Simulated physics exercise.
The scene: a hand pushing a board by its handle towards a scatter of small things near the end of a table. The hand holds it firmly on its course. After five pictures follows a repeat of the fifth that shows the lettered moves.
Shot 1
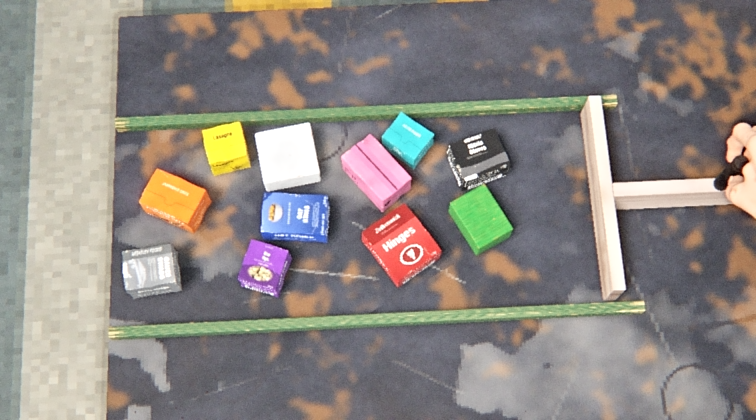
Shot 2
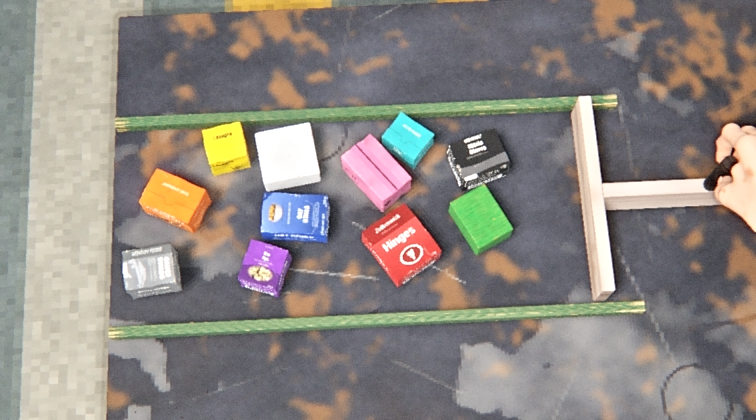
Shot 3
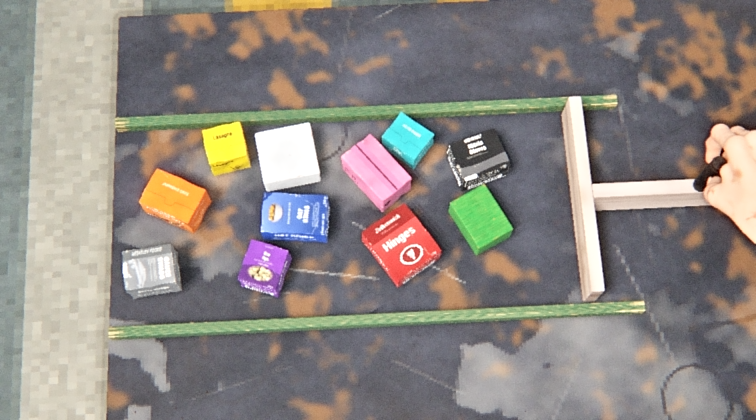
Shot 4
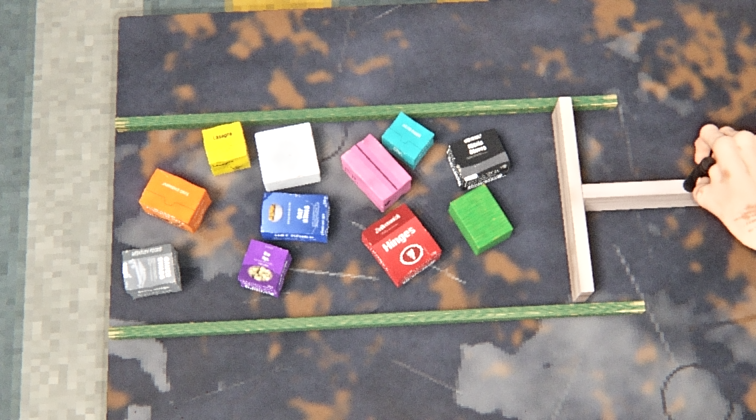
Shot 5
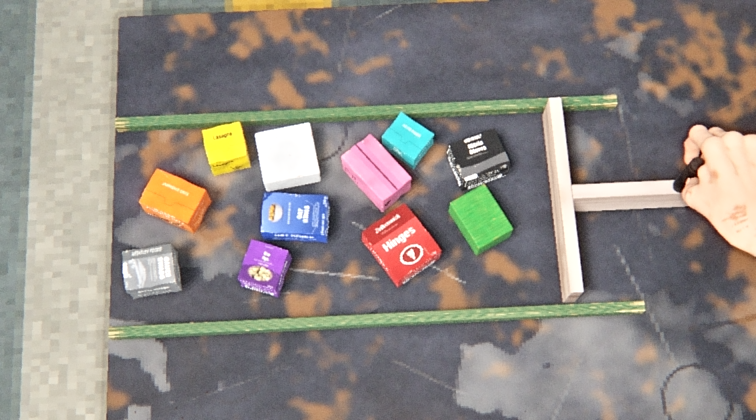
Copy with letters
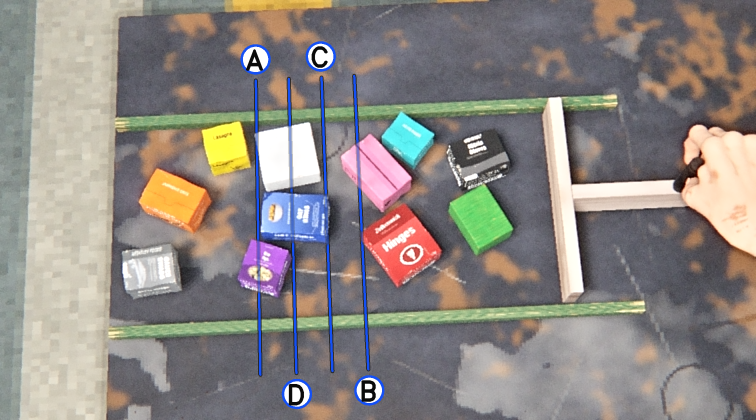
A wooden board, pushed by a hand gripping its handle, slid slowly left a short way between two green rods, drawing closer to the scattered colourful boxes and packets, which all stayed still.
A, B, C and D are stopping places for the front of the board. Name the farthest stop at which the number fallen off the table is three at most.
The farthest such stop is A.
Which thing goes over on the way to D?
The yellow packet goes over.
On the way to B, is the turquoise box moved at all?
Yes.
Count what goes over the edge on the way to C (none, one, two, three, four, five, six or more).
The count is none.
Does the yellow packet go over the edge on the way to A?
By then, yes.
On the marked copy, A at (258, 221); B at (361, 216); C at (327, 217); D at (292, 219).
Following A. Soon after the start, board (456, 197); turquoise box (370, 138); black box (418, 161).
Later, board (346, 202); yellow packet (153, 148); orange packet (167, 200).
In the end, board (259, 206); yellow packet over the edge; orange packet over the edge; two fallen.
As for the rest, B is within the limit but short; C is within the limit but short; D is within the limit but short.
